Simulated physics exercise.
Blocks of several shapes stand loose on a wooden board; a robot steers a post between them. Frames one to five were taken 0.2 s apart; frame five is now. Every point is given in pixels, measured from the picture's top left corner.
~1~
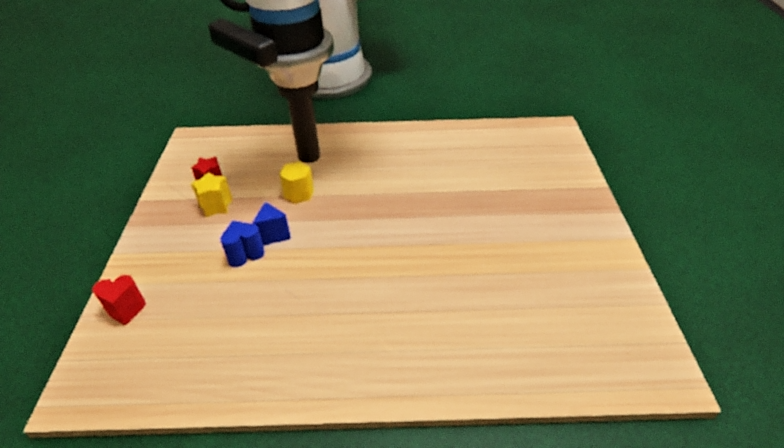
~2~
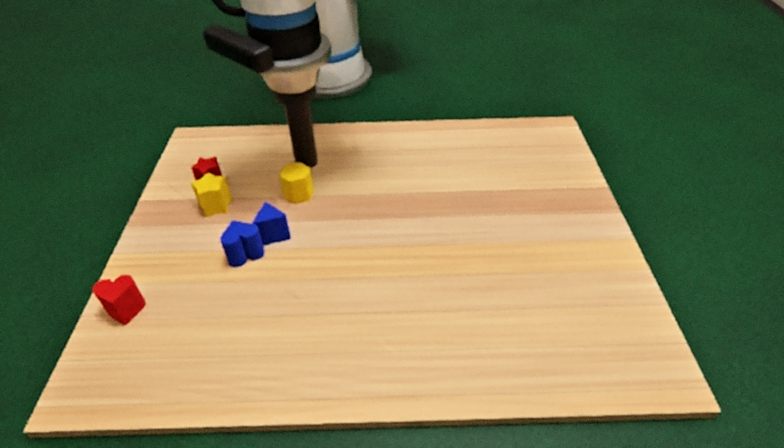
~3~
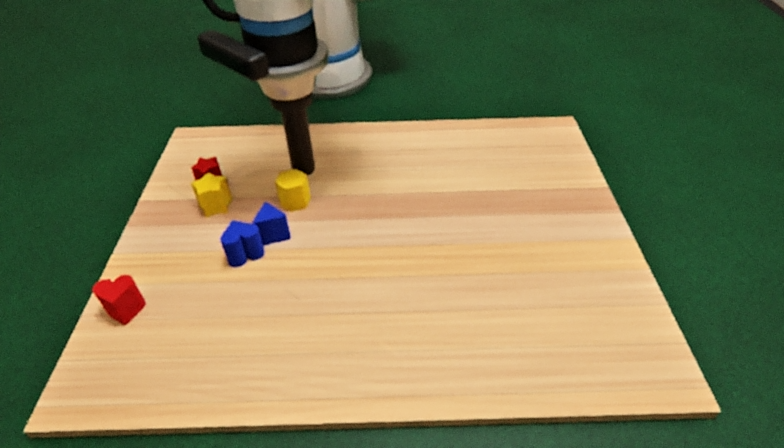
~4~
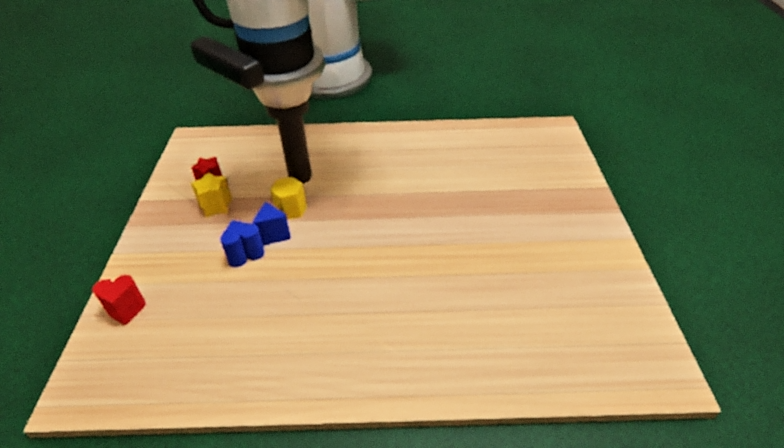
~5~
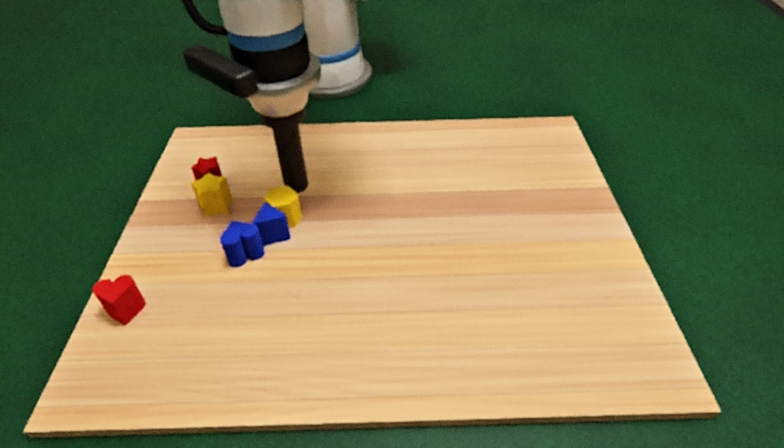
A robot arm's dark post pushes the yellow block down and left toward the blue triangle.
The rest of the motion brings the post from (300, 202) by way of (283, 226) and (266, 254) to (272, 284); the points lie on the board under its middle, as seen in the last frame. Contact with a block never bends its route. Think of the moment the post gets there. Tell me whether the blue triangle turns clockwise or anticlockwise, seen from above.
Viewed from above: Anti-clockwise.
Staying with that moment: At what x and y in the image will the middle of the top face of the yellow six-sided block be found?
It should be at about (231, 265).
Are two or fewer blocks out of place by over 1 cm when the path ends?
No
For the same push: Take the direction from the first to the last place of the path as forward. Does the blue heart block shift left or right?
Its shift is rightward.
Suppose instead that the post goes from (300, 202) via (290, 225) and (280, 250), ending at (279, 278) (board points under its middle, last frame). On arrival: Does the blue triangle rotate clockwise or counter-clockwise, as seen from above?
My prediction: CCW.
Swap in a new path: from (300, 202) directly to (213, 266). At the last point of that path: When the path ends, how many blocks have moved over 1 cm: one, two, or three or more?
I'm going with three or more.
The first path, step by step. One third of the way, post (279, 211); blue heart block (230, 244), turned 50° clockwise; blue triangle (257, 240), turned 40° anticlockwise; yellow six-sided block (259, 221), turned 10° clockwise.
Two thirds of the way, post (262, 239); blue heart block (205, 260), turned 60° clockwise; blue triangle (243, 270), turned 70° anticlockwise; yellow six-sided block (236, 249), turned 25° clockwise.
At the end, post (267, 268); blue heart block (197, 264), turned 75° clockwise; blue triangle (241, 286), turned 75° anticlockwise; yellow six-sided block (231, 265), turned 70° clockwise.
